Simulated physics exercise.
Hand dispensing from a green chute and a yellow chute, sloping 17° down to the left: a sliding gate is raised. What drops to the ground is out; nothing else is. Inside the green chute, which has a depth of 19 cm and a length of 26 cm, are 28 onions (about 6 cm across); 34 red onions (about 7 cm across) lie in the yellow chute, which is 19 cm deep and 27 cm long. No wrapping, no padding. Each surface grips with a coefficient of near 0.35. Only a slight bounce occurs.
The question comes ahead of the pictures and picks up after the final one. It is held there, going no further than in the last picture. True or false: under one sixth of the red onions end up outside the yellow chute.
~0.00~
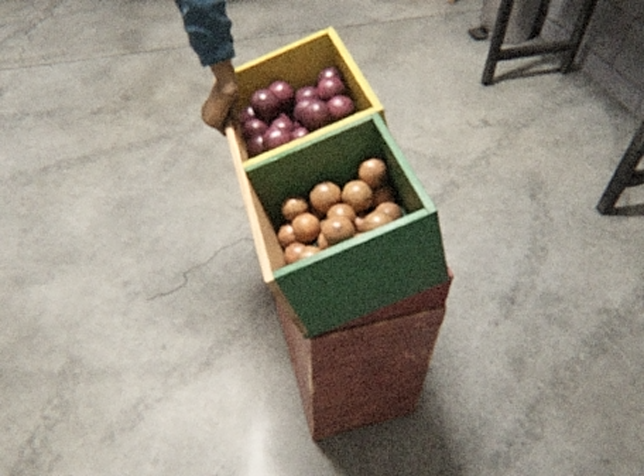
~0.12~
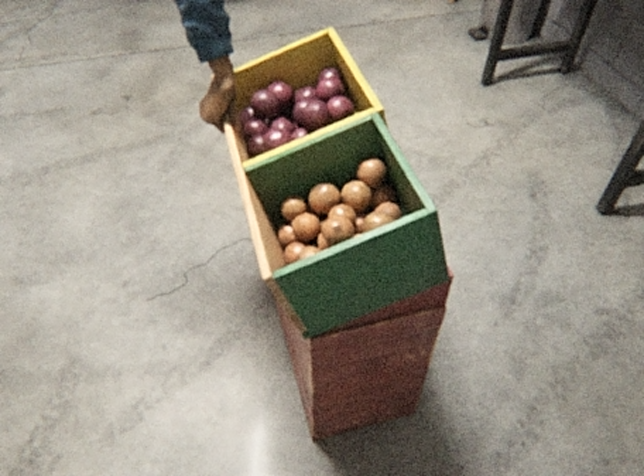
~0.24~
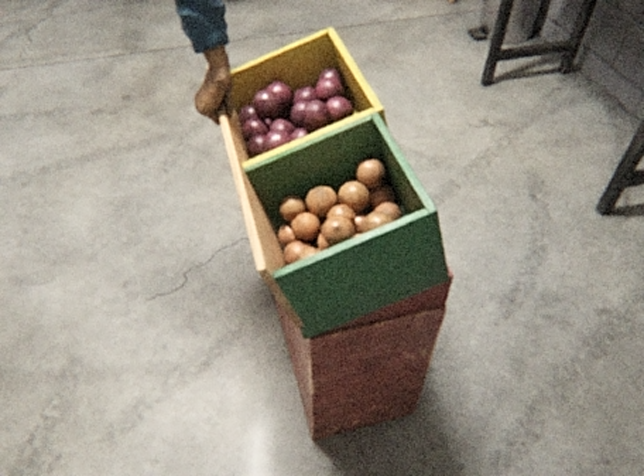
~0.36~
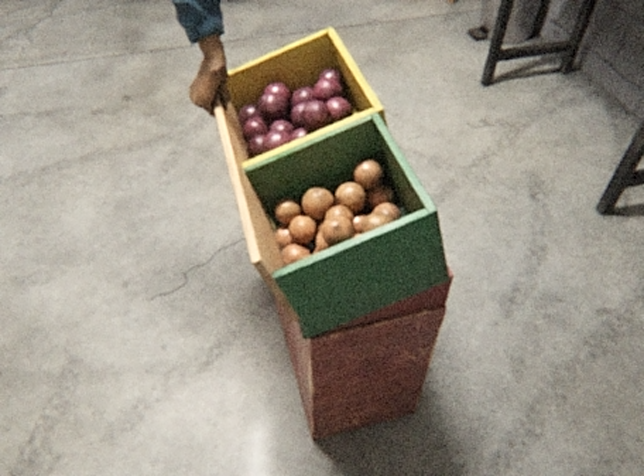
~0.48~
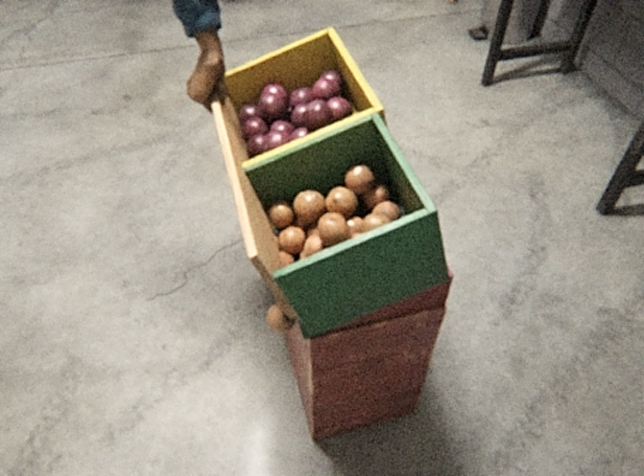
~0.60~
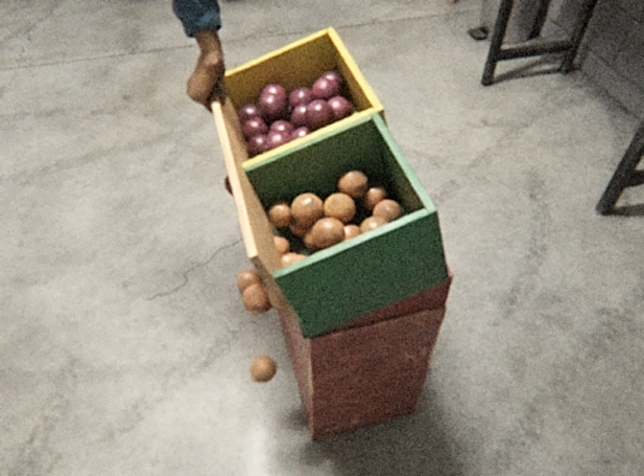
True.
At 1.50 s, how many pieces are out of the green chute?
About: Green chute 12.
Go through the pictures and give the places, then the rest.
In the first frame (we follow the rim corner now nearest the camera), yellow chute at (375, 109); green chute at (428, 211); gate up 0 cm; nothing has dropped clear.
In the second frame, yellow chute at (375, 109); gate up 1 cm.
In the third frame, yellow chute at (375, 109); gate up 3 cm.
In the fourth frame, yellow chute at (375, 109); gate up 5 cm.
In the fifth frame, yellow chute at (375, 109); gate up 7 cm.
In the sixth frame, yellow chute at (375, 109); green chute at (428, 211); gate up 7 cm; 3 falling or fallen, the lowest onion at (263, 369).
After 1.00 s, 8 of 28 out of the green chute and 1 of 34 out of the yellow chute.
After 1.50 s, 13 of 28 out of the green chute and 1 of 34 out of the yellow chute.
After 2.20 s, 19 of 28 out of the green chute and 1 of 34 out of the yellow chute.
When it is over (at 3.10 s), 20 of 28 out of the green chute and 1 of 34 out of the yellow chute. Asked share, 1 of 34, 3 per cent.
